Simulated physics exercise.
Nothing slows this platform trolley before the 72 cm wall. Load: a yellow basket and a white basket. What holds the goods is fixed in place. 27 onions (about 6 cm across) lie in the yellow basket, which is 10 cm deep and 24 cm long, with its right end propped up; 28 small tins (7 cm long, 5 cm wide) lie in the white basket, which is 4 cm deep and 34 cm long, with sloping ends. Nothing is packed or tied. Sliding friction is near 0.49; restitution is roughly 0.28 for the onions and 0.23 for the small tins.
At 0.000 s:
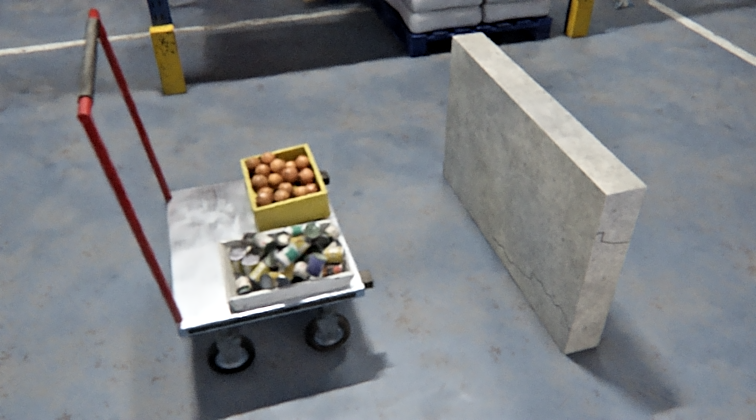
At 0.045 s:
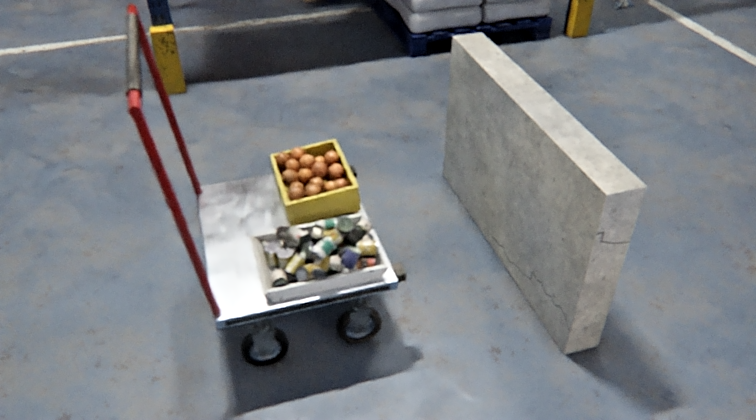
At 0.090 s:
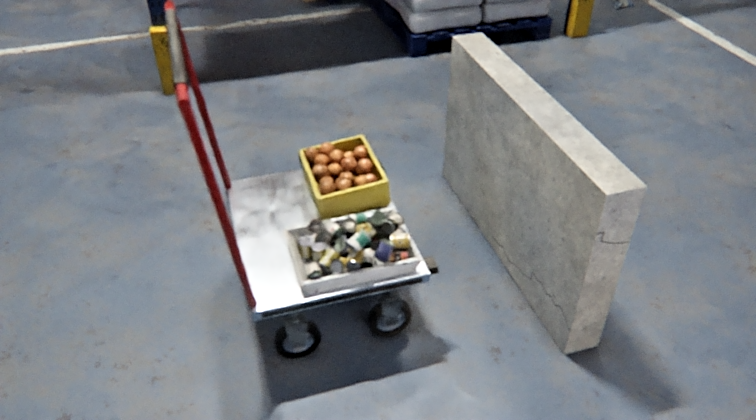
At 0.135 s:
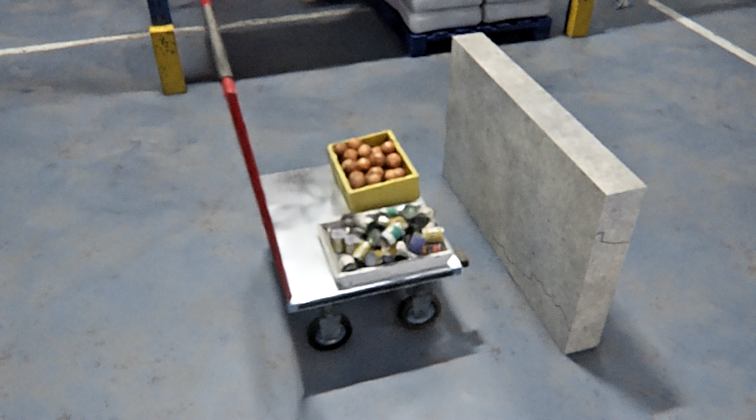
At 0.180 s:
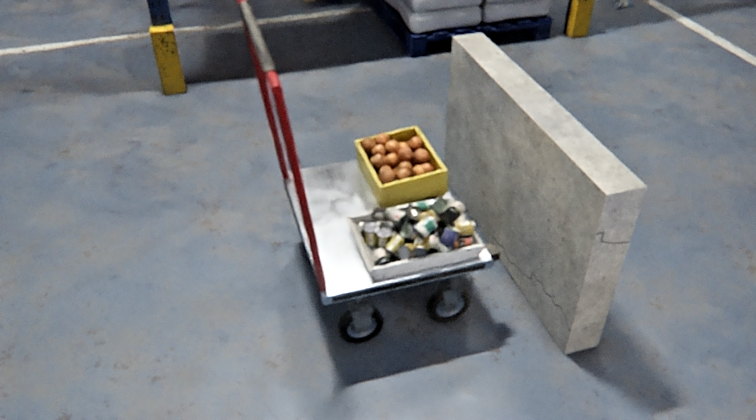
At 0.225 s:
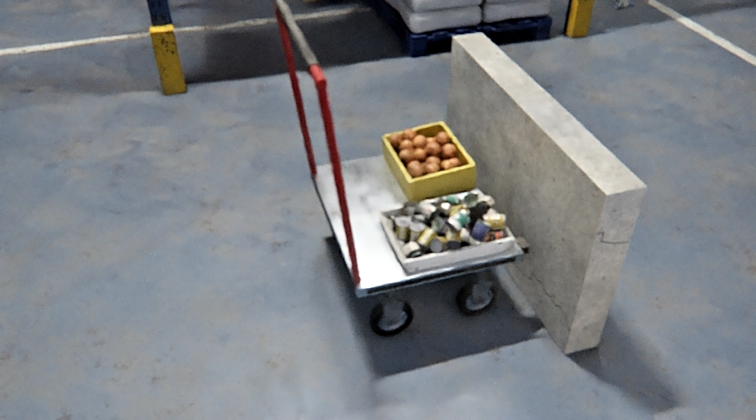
On a warehouse floor, a red-handled platform cart carrying a yellow basket of round brown objects and a white basket of small tins rolls steadily rightward, closing most of the gap to an upright concrete slab.
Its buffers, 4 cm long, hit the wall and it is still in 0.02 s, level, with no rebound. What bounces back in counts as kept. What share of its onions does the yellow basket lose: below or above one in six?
The yellow basket loses less than a sixth of its onions.
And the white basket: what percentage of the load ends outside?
About: White basket 45 per cent.
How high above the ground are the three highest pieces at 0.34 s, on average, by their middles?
Some 52 cm up.
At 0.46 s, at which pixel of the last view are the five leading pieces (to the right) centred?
Around (524, 202).
After 0.24 s, the buffers strike the wall.
After 0.34 s, yellow basket 27 in, 0 out and white basket 23 in, 5 out.
After 0.46 s, yellow basket 25 in, 2 out and white basket 18 in, 10 out.
After 0.69 s, yellow basket 25 in, 2 out and white basket 15 in, 13 out.
Final count (at 1.19 s), yellow basket 25 in, 2 out and white basket 16 in, 12 out. Asked share, 2 of 27, 7 per cent.
